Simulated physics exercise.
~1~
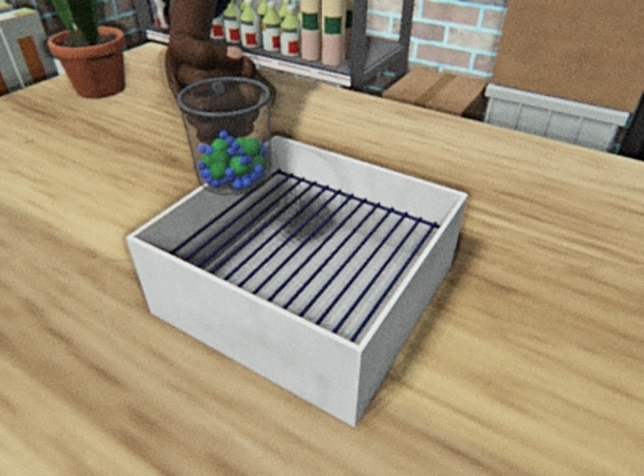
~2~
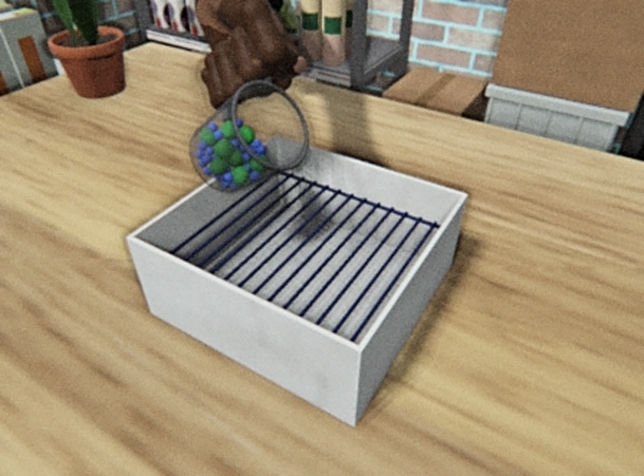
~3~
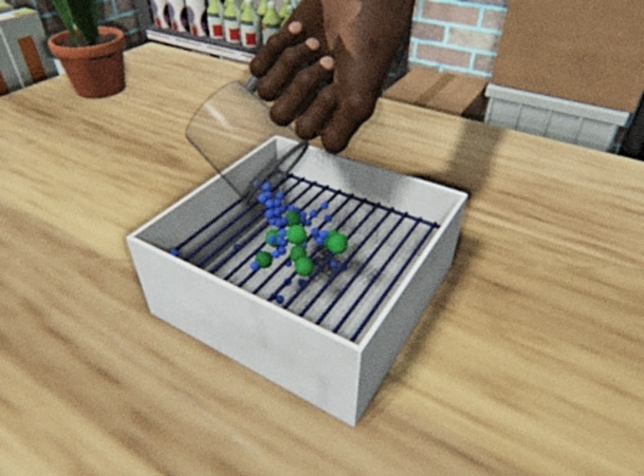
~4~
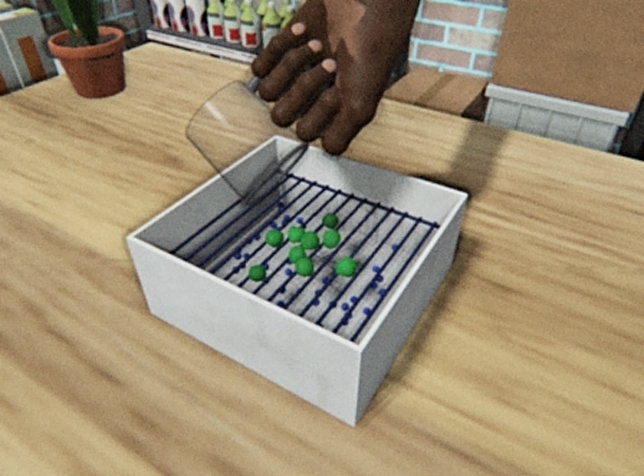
On a wooden counter, a hand tipping a clear cup of balls over a white box, wires catching green, blue falling through.
